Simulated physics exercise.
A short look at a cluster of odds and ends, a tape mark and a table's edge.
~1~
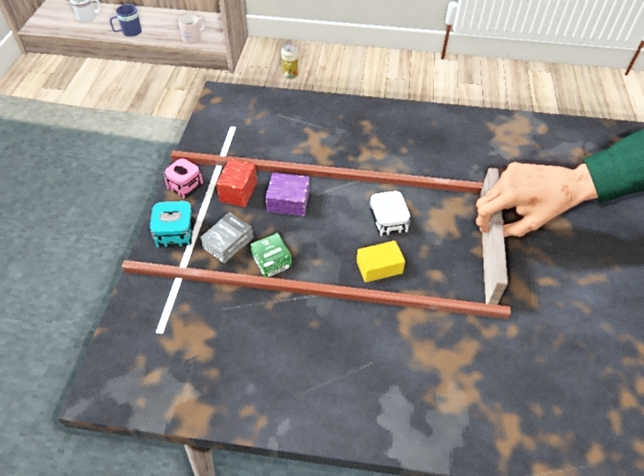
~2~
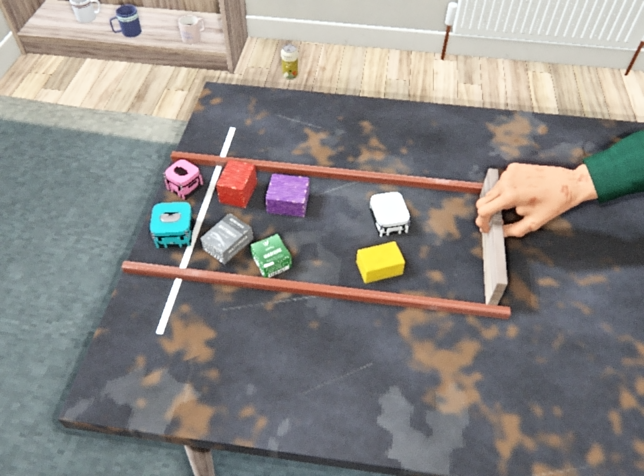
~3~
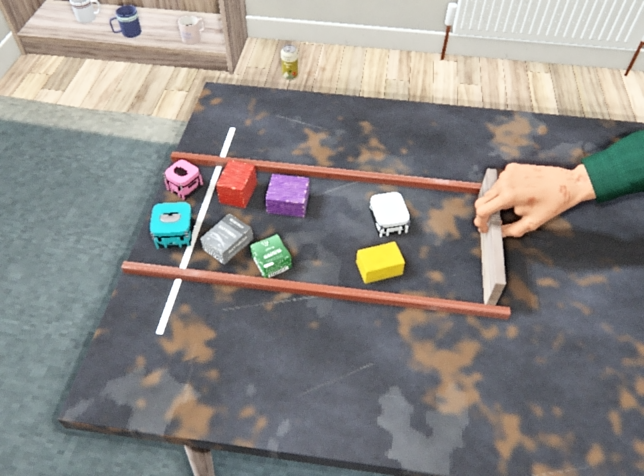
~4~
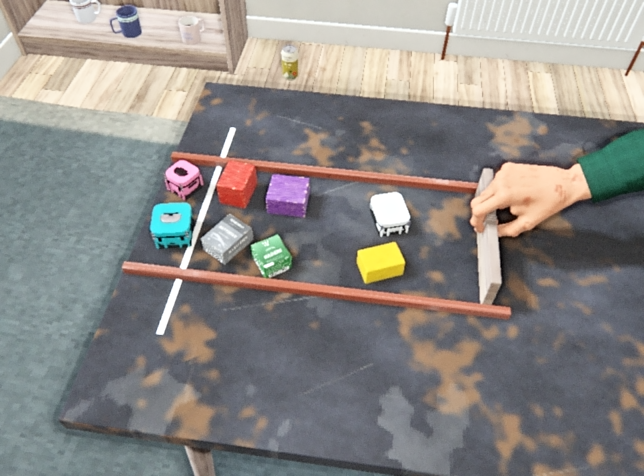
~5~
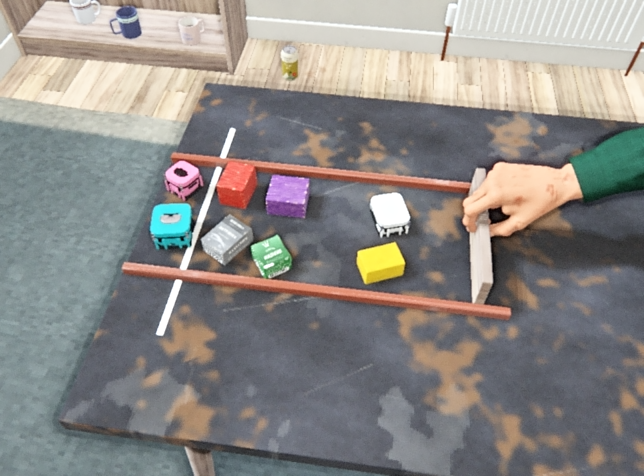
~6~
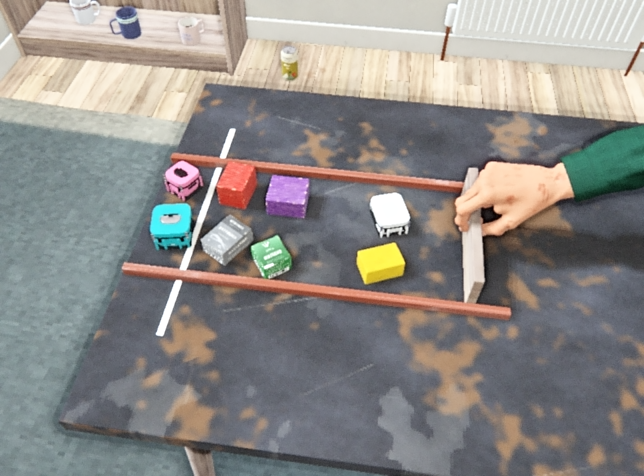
A wooden board, gripped by a hand in a green sleeve, rests at the right end of two red rails, then slides slightly left between them. The yellow block, white case and the coloured items clustered near the white tape stay still, with a small gap remaining before the board.
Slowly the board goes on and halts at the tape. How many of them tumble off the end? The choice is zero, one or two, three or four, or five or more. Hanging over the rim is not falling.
The number that fall off is three or four.
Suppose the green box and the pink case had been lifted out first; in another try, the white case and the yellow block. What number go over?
2 in the first case, 2 in the second.
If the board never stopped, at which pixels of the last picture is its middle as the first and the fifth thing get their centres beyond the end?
About (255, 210), then (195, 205).
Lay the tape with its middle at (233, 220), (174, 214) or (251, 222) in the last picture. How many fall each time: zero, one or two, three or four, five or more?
In that order: One to two; at least five; one to two.
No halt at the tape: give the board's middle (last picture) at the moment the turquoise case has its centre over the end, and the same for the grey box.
Its middle is around (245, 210) and around (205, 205).
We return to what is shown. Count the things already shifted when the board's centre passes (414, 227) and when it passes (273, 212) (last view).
The counts are 0 and 8.
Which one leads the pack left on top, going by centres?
The grey box ends nearest.
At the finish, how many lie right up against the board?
The number is 2.
Soon after, none off yet; pink case at rest near (184, 181); turquoise case at rest near (173, 227); red block at rest near (237, 185).
After that, none off yet; pink case at rest near (184, 181); turquoise case at rest near (173, 227); red block moving near (233, 185).
And then, none off yet; pink case tilting well over near (140, 191); turquoise case displaced about its own width near (136, 223); red block displaced well along near (169, 178).
In the end, the number that fall off is three or four; gone, red block, turquoise case and pink case.
